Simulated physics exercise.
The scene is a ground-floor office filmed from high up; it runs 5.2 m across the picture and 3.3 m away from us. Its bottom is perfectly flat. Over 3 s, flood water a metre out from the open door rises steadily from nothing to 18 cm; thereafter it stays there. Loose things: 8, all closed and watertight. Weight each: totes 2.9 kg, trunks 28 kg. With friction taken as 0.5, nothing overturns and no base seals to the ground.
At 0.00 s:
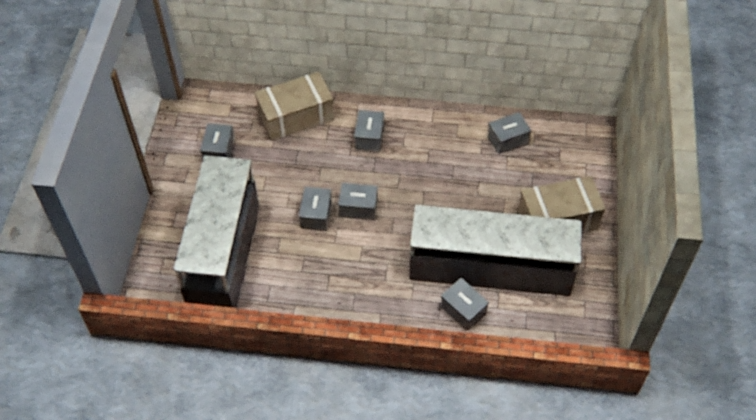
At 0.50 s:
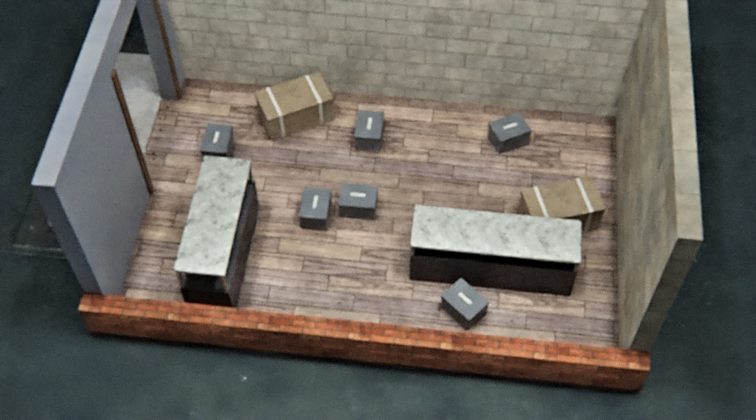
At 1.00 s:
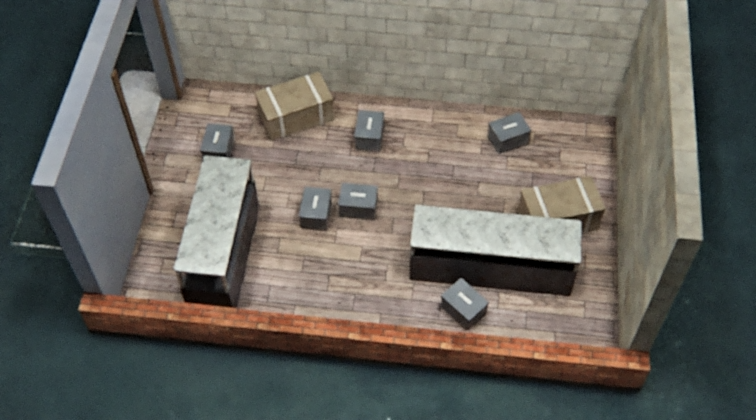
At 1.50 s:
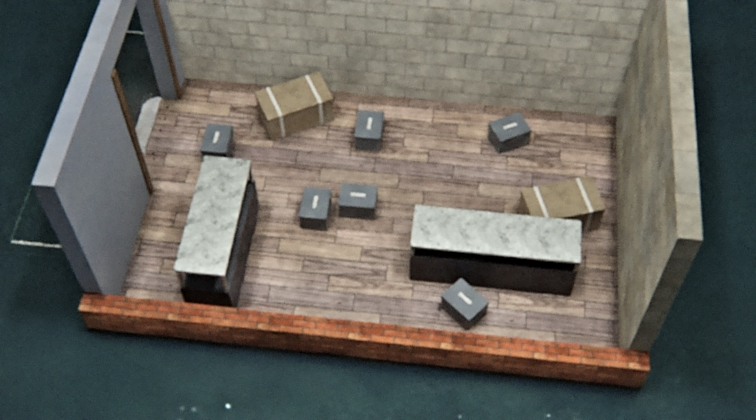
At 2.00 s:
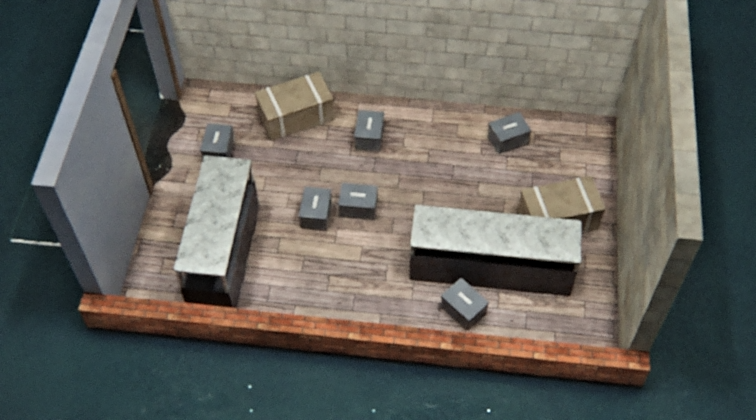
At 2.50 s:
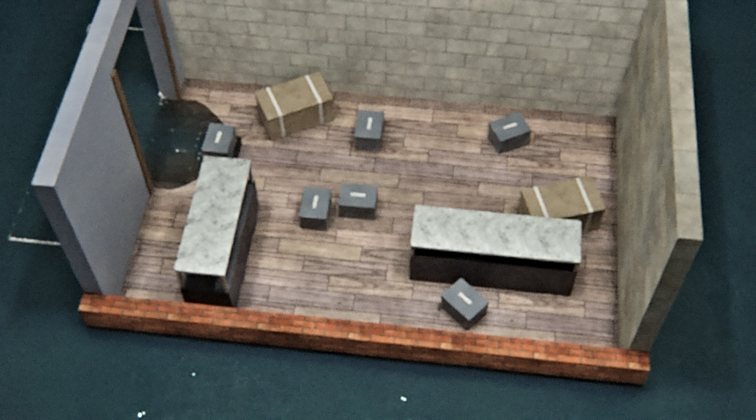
Dark water darkens the grey ground around a small office seen from high above, then slips through the doorway on the left and spreads in a rounded patch over the wooden floor. Small grey totes, two tan crates with pale straps and two marble-topped counters stand between pale block walls and a low red brick edge. Nothing inside visibly shifts, and the camera stays still.
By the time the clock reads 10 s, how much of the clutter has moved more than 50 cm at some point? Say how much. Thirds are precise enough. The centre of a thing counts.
I'd put it at two thirds or more.
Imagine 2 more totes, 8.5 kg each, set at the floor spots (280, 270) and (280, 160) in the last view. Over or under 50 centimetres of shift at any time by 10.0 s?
Order as asked: Not as far and farther.
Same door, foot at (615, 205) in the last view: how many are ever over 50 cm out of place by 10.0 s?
In that case the number is 7.
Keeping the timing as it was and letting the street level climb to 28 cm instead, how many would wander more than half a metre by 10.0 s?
With that change, 6 of them.
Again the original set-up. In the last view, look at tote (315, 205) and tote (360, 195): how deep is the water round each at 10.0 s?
Roughly 8 and 7 cm.
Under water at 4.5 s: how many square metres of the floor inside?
That flooded area is roughly 6.0 m2.
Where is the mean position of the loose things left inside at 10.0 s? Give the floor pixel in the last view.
(520, 232).
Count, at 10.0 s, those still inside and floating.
6.
After 3.5 s 1 of 8 are over 50 cm from their spots; 0 afloat.
After 4.5 s 1 of 8 are over 50 cm from their spots; 0 afloat.
After 7.0 s 6 of 8 are over 50 cm from their spots; 4 afloat.
After 10.0 s 7 of 8 are over 50 cm from their spots, and 7 have been at some point; 6 afloat.
